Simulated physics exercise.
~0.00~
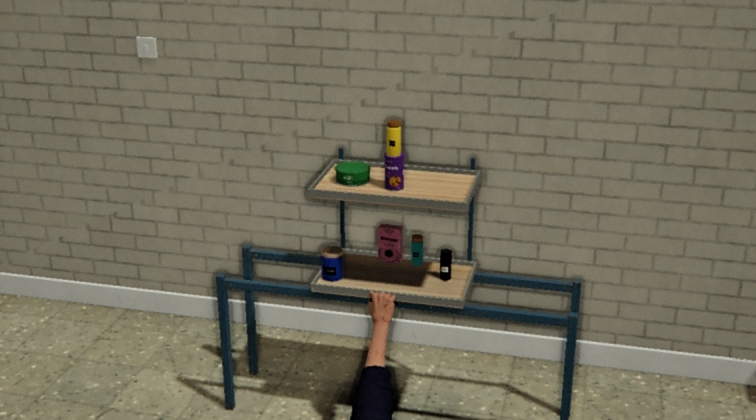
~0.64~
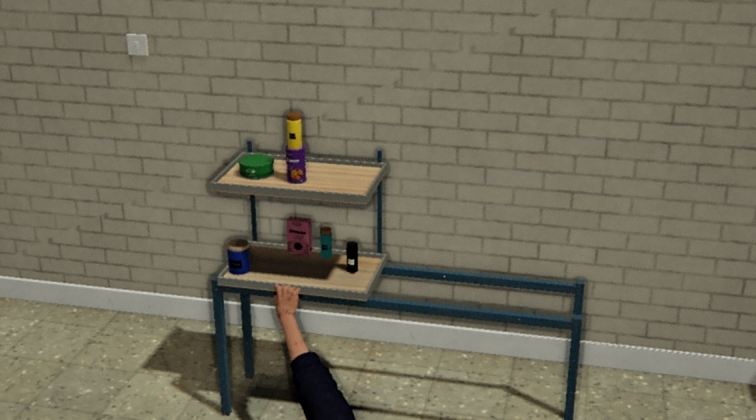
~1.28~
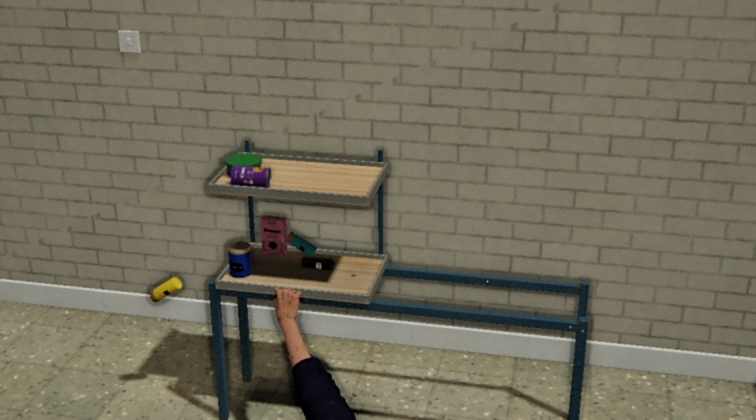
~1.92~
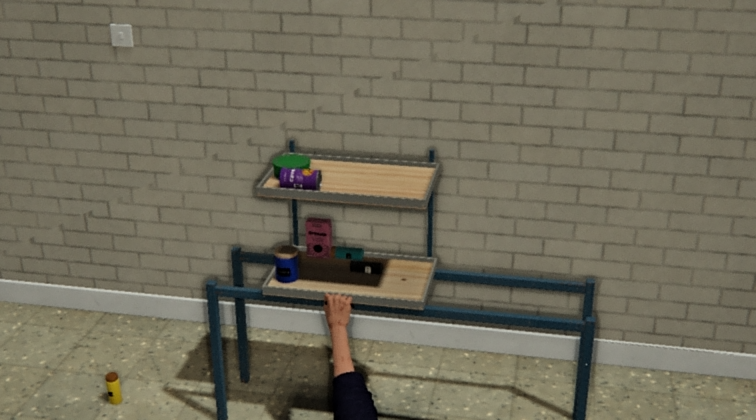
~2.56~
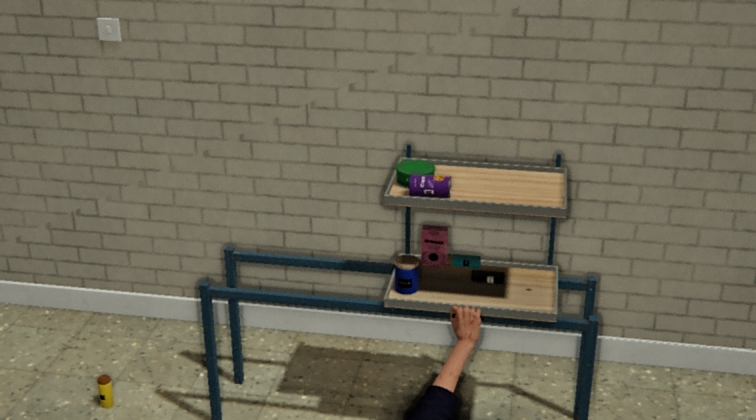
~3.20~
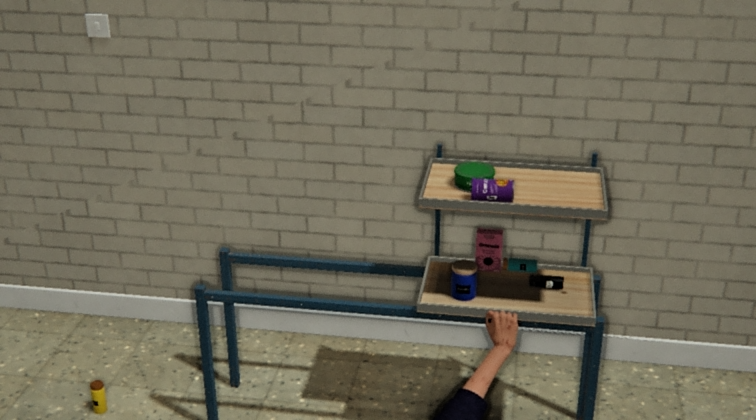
Hand sliding a two-tier tray left then right along a blue frame, toppling several containers and leaving a yellow one on the floor.
